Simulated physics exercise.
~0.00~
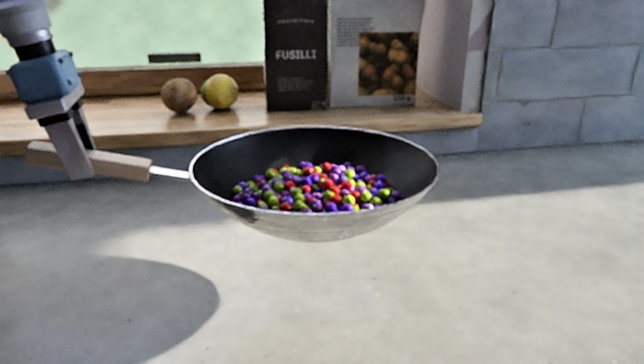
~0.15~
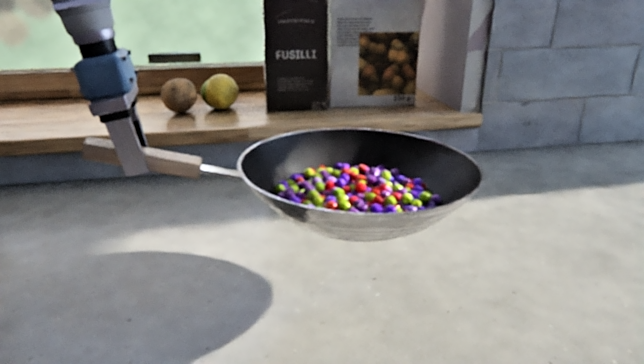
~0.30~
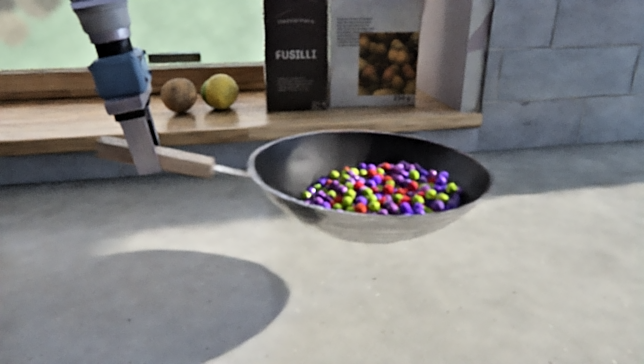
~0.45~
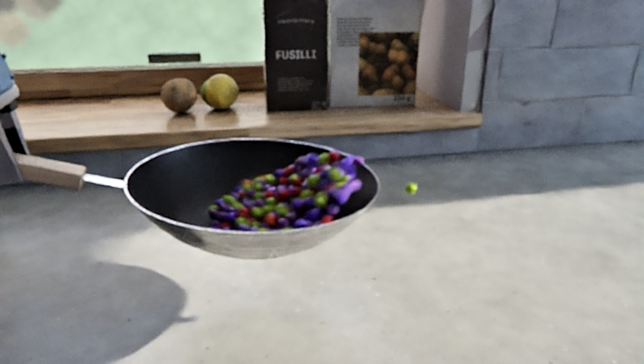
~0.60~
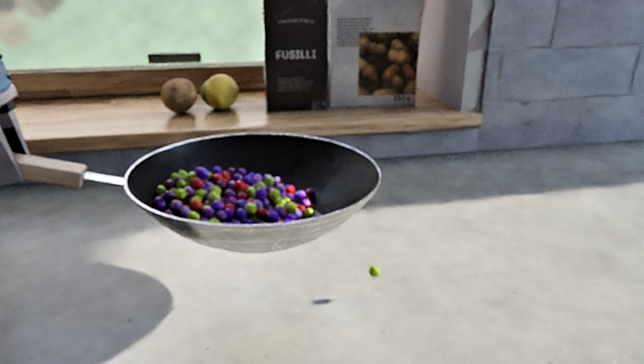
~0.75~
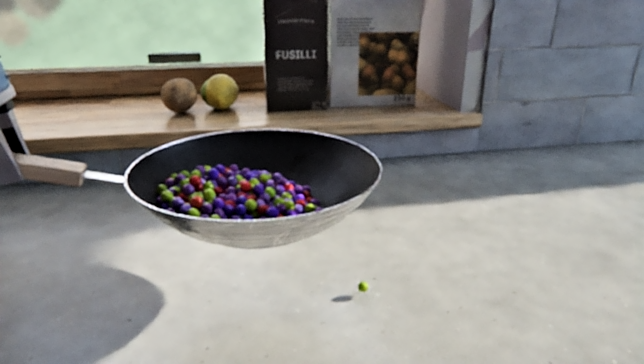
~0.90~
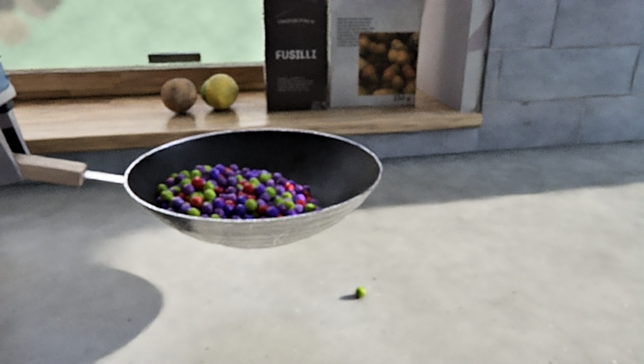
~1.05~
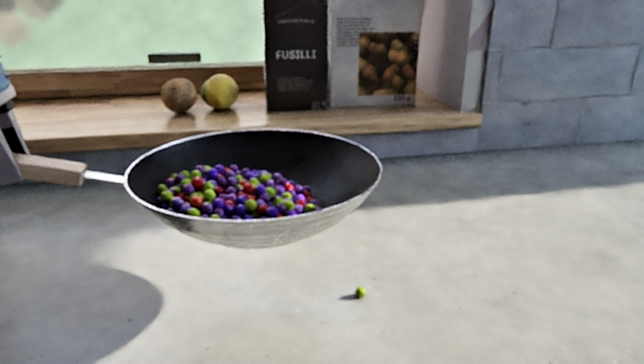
At the start, a robotic gripper holds a wok by its handle above a grey countertop, with small round purple, green and red sweets heaped inside. The gripper carries the wok to the right, and the sweets stay in the pan. It then moves the wok back to the left, past where it began, and the load surges up against the right side. One green sweet flies out over the rim while the others slide back. The wok holds still as the stray sweet drops to the counter, where it rests alone, with the rest still in the wok.
